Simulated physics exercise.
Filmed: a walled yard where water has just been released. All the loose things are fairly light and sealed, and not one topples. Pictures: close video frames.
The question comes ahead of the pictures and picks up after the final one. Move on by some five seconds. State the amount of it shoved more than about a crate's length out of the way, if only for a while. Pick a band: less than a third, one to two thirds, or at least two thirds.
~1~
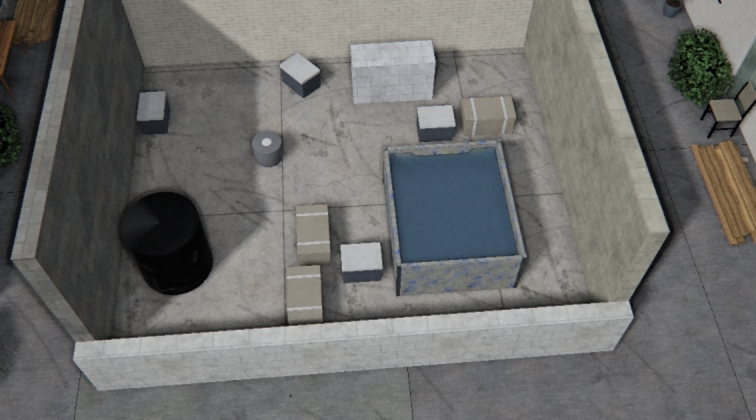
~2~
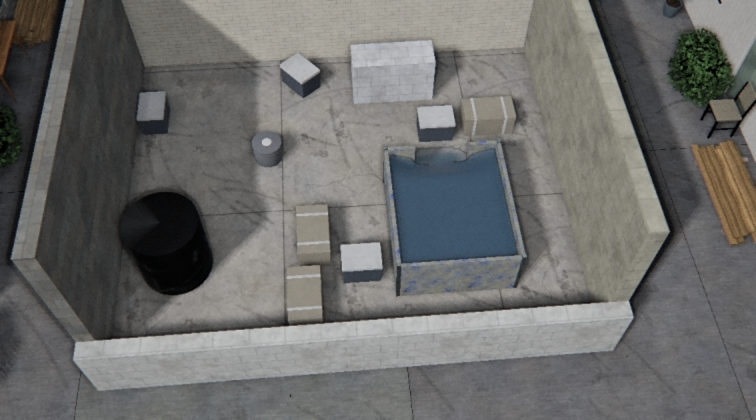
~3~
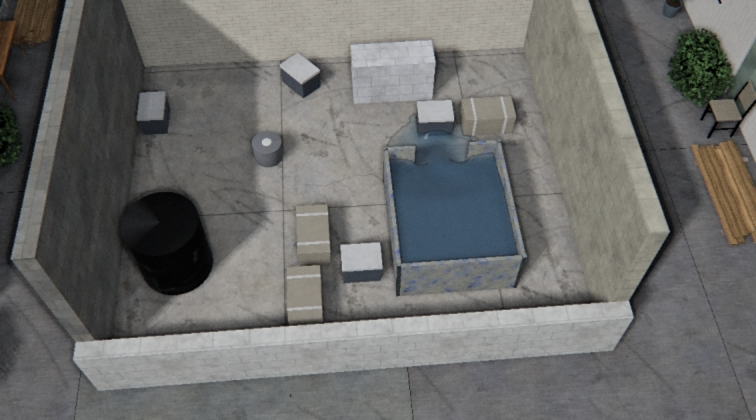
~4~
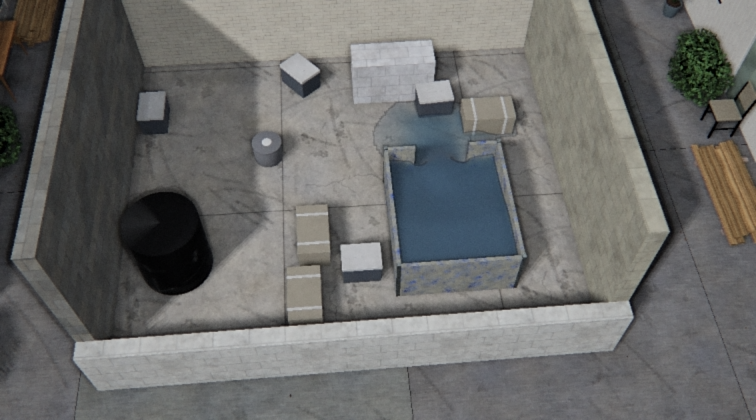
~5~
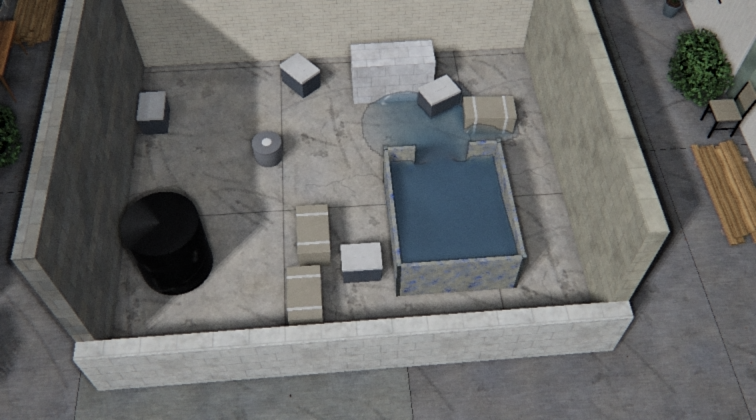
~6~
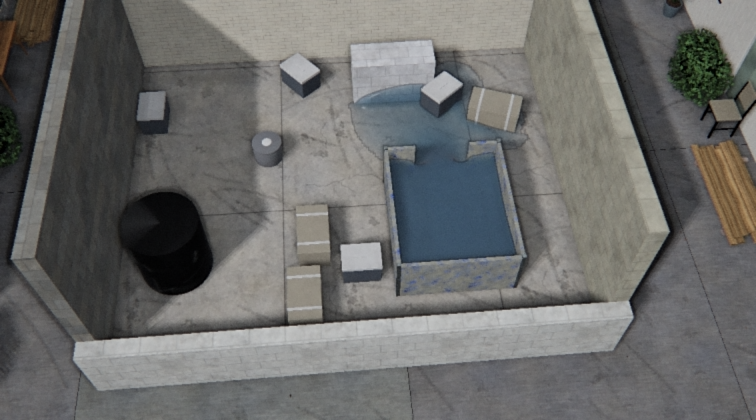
The fraction is one to two thirds of them.
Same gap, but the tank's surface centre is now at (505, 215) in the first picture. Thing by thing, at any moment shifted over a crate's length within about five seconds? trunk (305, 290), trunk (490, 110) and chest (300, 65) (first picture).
Well, the first one didn't get far, the second got driven a long way, and the third got driven a long way.
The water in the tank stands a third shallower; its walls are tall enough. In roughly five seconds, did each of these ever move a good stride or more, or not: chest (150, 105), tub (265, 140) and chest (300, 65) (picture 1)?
In the order asked: Below that distance, below that distance and over that distance.
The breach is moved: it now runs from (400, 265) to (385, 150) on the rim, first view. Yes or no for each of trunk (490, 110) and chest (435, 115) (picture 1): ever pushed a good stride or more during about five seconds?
Taking them in order, short of it and short of it.
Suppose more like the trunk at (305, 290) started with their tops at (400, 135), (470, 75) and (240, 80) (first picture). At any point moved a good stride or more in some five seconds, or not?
Here's how it goes: Sent far off, sent far off, and lastly sent far off.
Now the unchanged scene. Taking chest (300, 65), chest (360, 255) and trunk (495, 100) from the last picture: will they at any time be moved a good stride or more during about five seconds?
Went a long way, never got far, went a long way.
A moment on, 2 of 8 are well off their spots; 1 afloat.
Next, 2 of 8 are well off their spots; 2 afloat.
Later, 2 of 8 are well off their spots; 4 afloat.
In the end, 3 of 8 are well off their spots, and 3 have been at some point; 3 afloat.
